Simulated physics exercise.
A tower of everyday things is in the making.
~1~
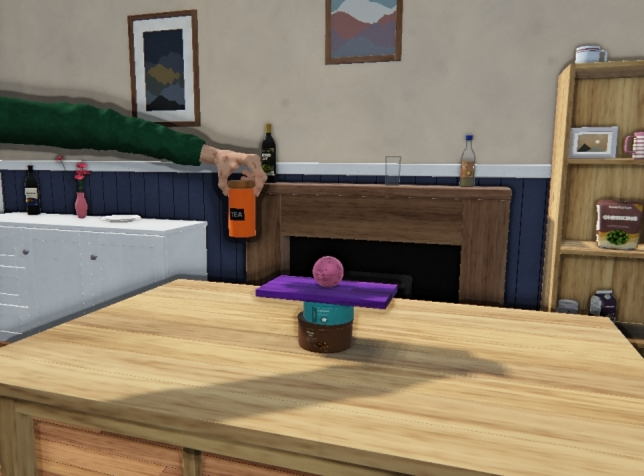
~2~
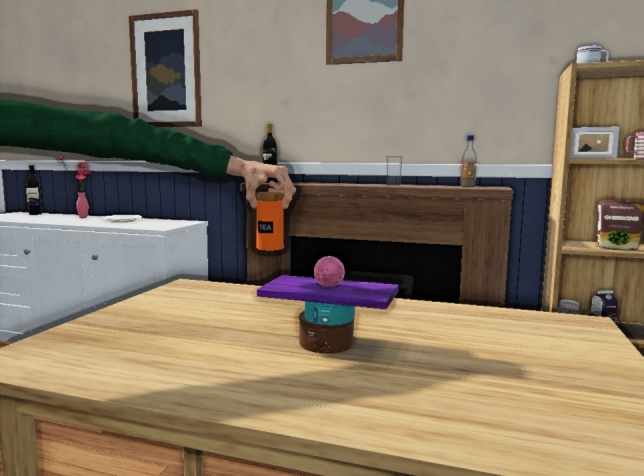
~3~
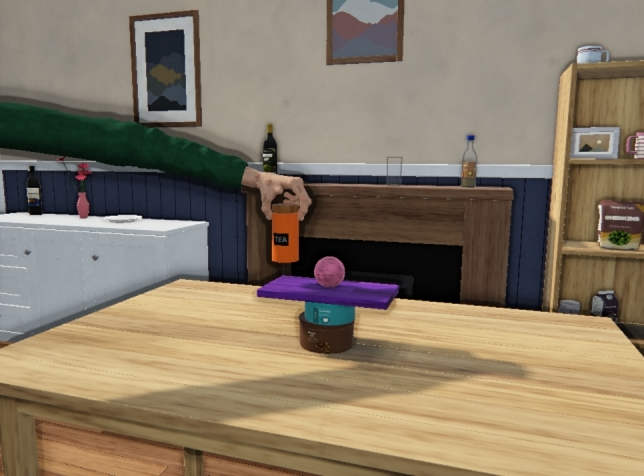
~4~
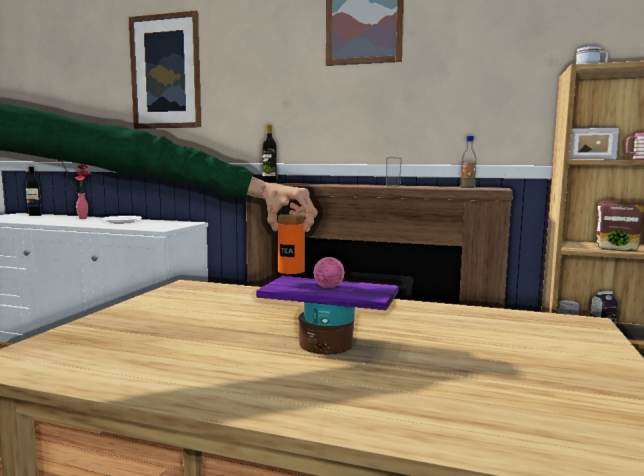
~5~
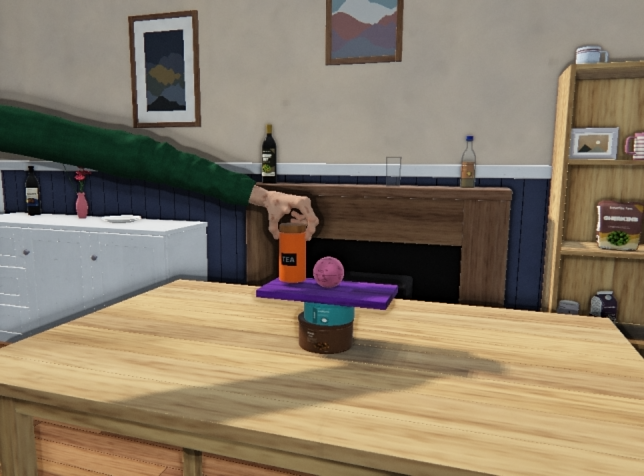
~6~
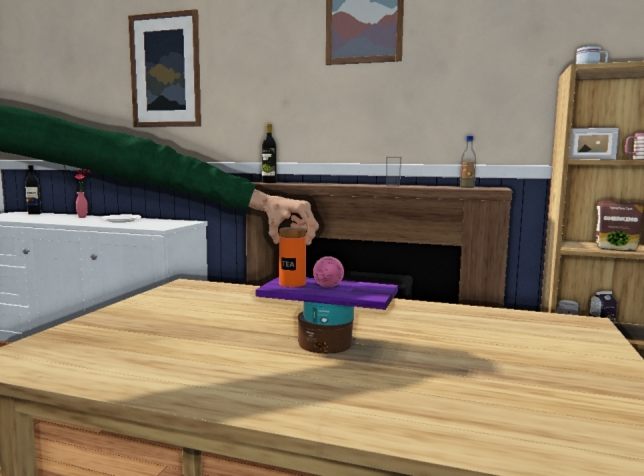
In a room, a hand lowers an orange jar onto a purple board beside a pink ball.
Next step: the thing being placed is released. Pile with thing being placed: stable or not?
Stable.
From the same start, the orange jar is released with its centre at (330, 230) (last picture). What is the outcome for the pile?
The pile then goes over.
Then, 0.20 s later than the last frame, all is still.
Then, 0.70 s later than the last frame, orange jar resting near (292, 257).
When it is over, all 5 as before. End places, in pixels of the last picture, orange jar near (292, 257). The pile holds.
